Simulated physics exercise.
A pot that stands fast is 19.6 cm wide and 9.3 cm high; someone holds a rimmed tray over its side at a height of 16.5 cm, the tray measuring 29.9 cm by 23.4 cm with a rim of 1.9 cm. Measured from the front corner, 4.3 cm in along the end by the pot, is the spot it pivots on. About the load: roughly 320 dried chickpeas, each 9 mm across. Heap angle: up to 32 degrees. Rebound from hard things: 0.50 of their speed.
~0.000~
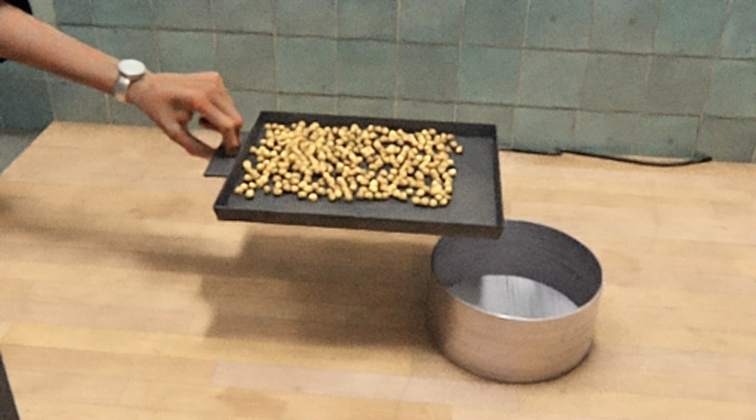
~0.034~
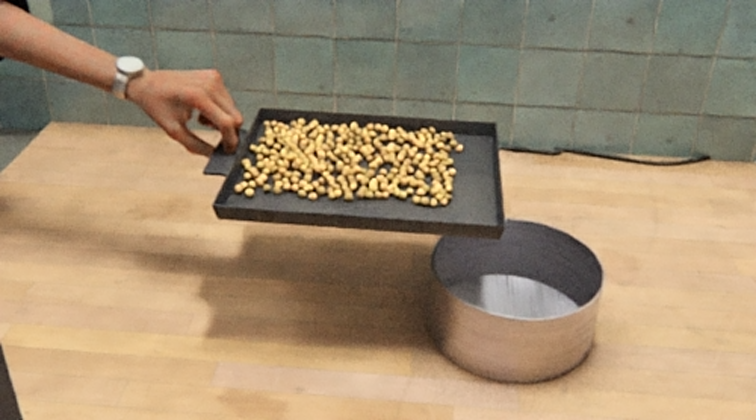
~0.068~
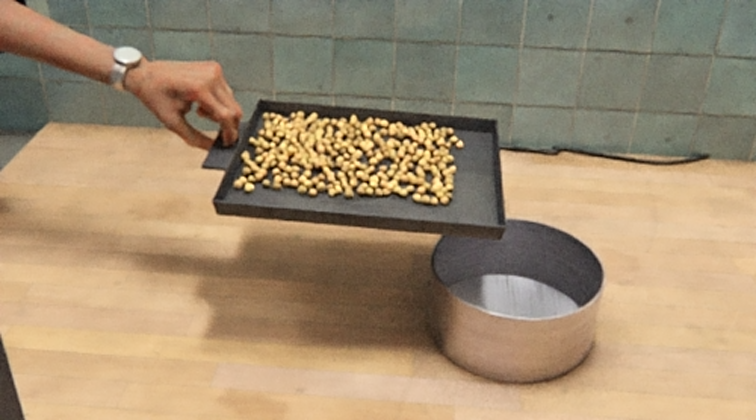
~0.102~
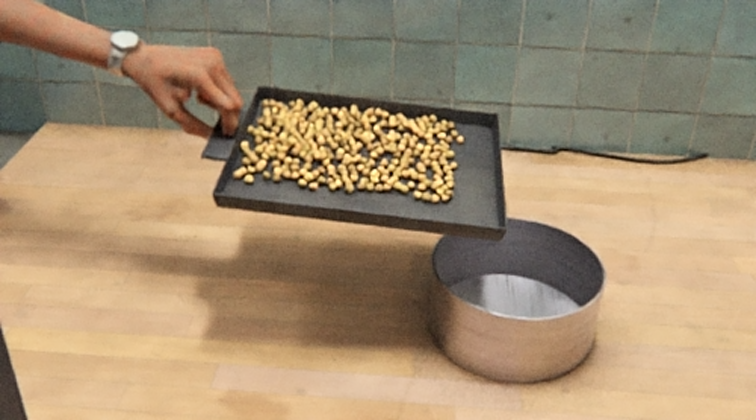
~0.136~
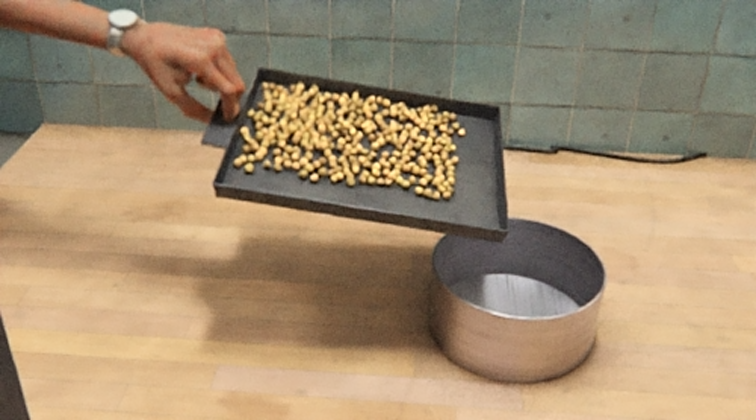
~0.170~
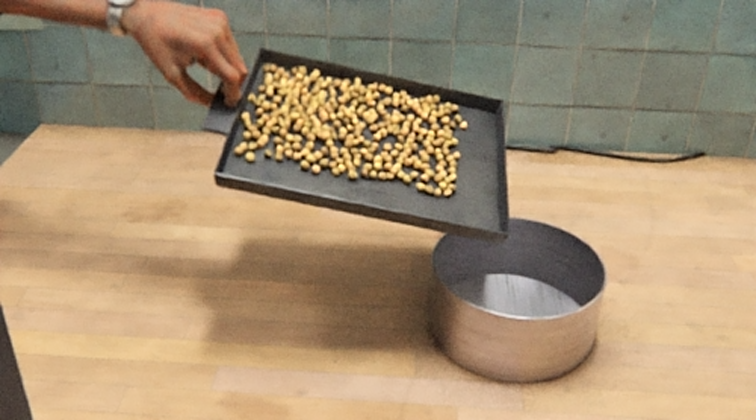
Hand with a wristwatch gradually tilting a dark tray of dried chickpeas, raising its left side beside a round metal pot.
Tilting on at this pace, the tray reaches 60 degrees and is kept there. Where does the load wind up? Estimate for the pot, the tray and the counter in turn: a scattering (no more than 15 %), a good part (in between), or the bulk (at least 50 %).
Estimate - pot: A good part, tray: A good part, counter: A good part.
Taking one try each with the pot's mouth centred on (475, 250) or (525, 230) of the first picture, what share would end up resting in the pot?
Roughly 5 per cent, then 0 per cent.
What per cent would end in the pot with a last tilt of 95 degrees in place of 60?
60 percent.
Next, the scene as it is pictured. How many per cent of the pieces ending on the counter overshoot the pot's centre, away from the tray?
It comes to near 70 percent.
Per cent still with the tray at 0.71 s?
I'd say close to 60 per cent.
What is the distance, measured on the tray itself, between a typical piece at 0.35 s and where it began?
It has moved some 1 cm from its start.
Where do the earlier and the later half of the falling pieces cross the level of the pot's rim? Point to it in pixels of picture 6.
Earlier half at about (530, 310), later half at about (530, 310) in pixels.
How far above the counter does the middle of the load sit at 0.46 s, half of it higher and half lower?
About 28 cm.
After 0.35 s, tilt 39 degrees; the tray holds 100 %, the pot 0 %.
After 0.46 s, tilt 54 degrees; the tray holds 100 %, the pot 0 %.
After 0.71 s, tilt 60 degrees; the tray holds 60 %, the pot 10 %.
By 1.8 s all is still; pot 30 %, tray 40 %, counter 30 %.
